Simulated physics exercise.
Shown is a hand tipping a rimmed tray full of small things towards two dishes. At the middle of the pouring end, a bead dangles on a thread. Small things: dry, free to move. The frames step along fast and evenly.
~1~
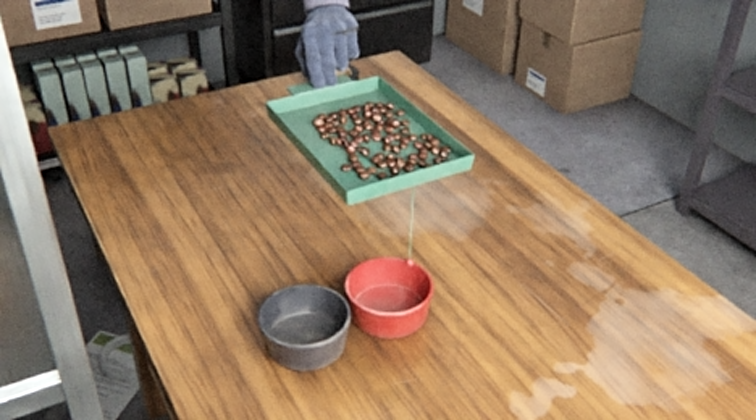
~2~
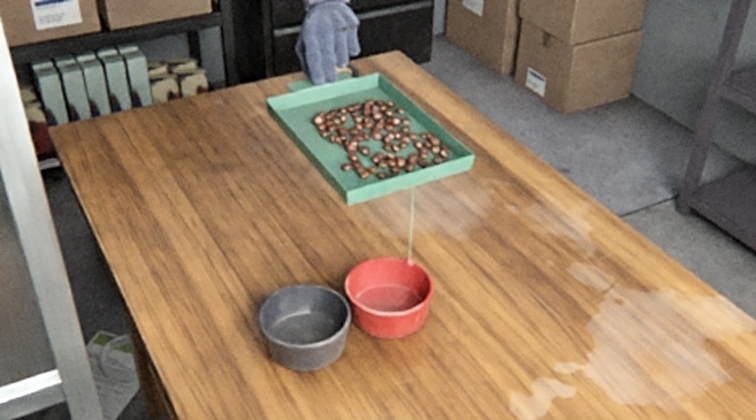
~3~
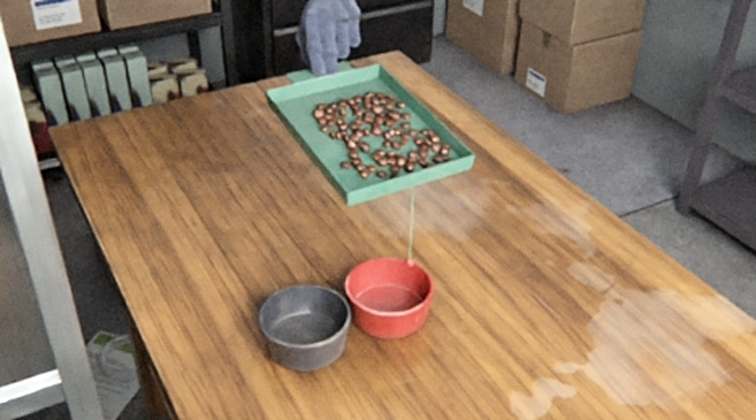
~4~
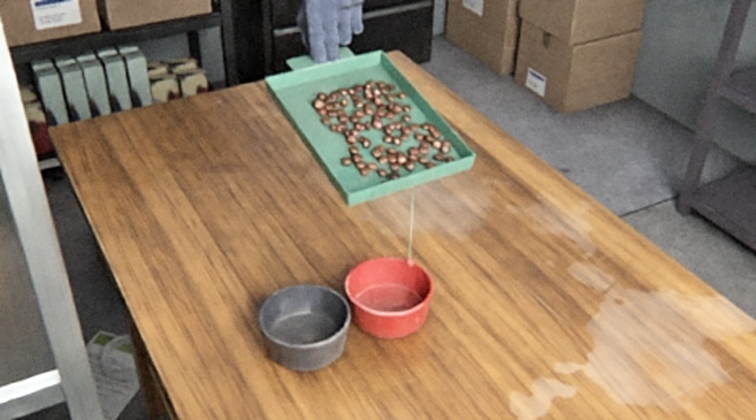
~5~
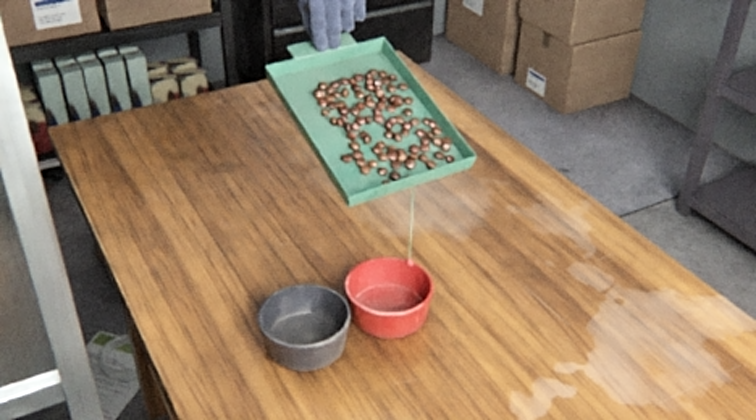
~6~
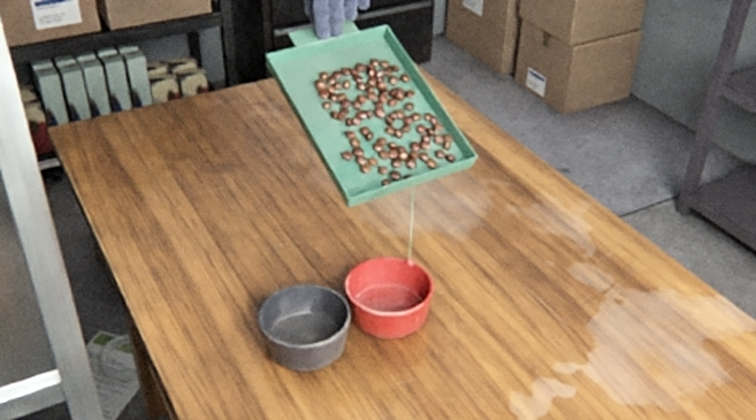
On a wooden table, a gloved hand gripped a green tray of small brown pieces and gradually raised its back end, tilting it toward a red dish and a dark grey one.
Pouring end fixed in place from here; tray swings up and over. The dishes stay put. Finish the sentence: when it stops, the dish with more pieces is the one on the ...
Right.
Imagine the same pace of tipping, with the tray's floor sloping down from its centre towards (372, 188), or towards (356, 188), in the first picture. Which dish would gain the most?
First: The dish at right. Second: The dish at right.
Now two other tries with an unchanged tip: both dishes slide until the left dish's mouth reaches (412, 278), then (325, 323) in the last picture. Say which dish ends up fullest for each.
The left-placed dish first, the right-placed dish second.
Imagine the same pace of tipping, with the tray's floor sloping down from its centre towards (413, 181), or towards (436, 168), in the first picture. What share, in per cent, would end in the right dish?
Shares, approx.: 10 %, then 0 %.
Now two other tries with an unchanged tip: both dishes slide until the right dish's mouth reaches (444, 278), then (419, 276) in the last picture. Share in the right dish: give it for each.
30, then 20 %.
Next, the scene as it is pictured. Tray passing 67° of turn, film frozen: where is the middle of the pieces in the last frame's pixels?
(408, 161).
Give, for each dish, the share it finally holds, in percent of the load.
Left dish keeps 0 %, right dish keeps 30 %.
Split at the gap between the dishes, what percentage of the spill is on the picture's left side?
That comes to about 0 per cent of the pieces.
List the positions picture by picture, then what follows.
In the first frame, corners of the pouring end at (348, 190) and (472, 154), level; middle of the load at (377, 137), flat chocolate drops; left dish at (324, 353); right dish at (410, 321); bead on its thread at (409, 262).
In the second frame, corners of the pouring end at (348, 190) and (472, 154), level; middle of the load at (377, 135).
In the third frame, corners of the pouring end at (349, 191) and (473, 155), tipped barely, lowest at the left corner; middle of the load at (377, 131).
In the fourth frame, corners of the pouring end at (349, 193) and (473, 155), tipped a little, lowest at the left corner; middle of the load at (378, 125).
In the fifth frame, corners of the pouring end at (350, 195) and (474, 155), tipped clearly, lowest at the left corner; middle of the load at (379, 118).
In the sixth frame, corners of the pouring end at (350, 197) and (475, 156), tipped clearly, lowest at the left corner; middle of the load at (380, 113); left dish at (324, 353); right dish at (410, 321).
Soon after the last picture, tray tipped steeply; nearly all on the tray; a stray few in the air.
A little later, tray tipped past a quarter turn; about half on the tray; a small part in the right dish; about a third outside both; about a quarter in the air.
Later still, tray tipped past a quarter turn; about a third in the right dish; about two thirds outside both.
At rest, tray tipped past a quarter turn; none in the left dish; about a third in the right dish; about two thirds outside both.
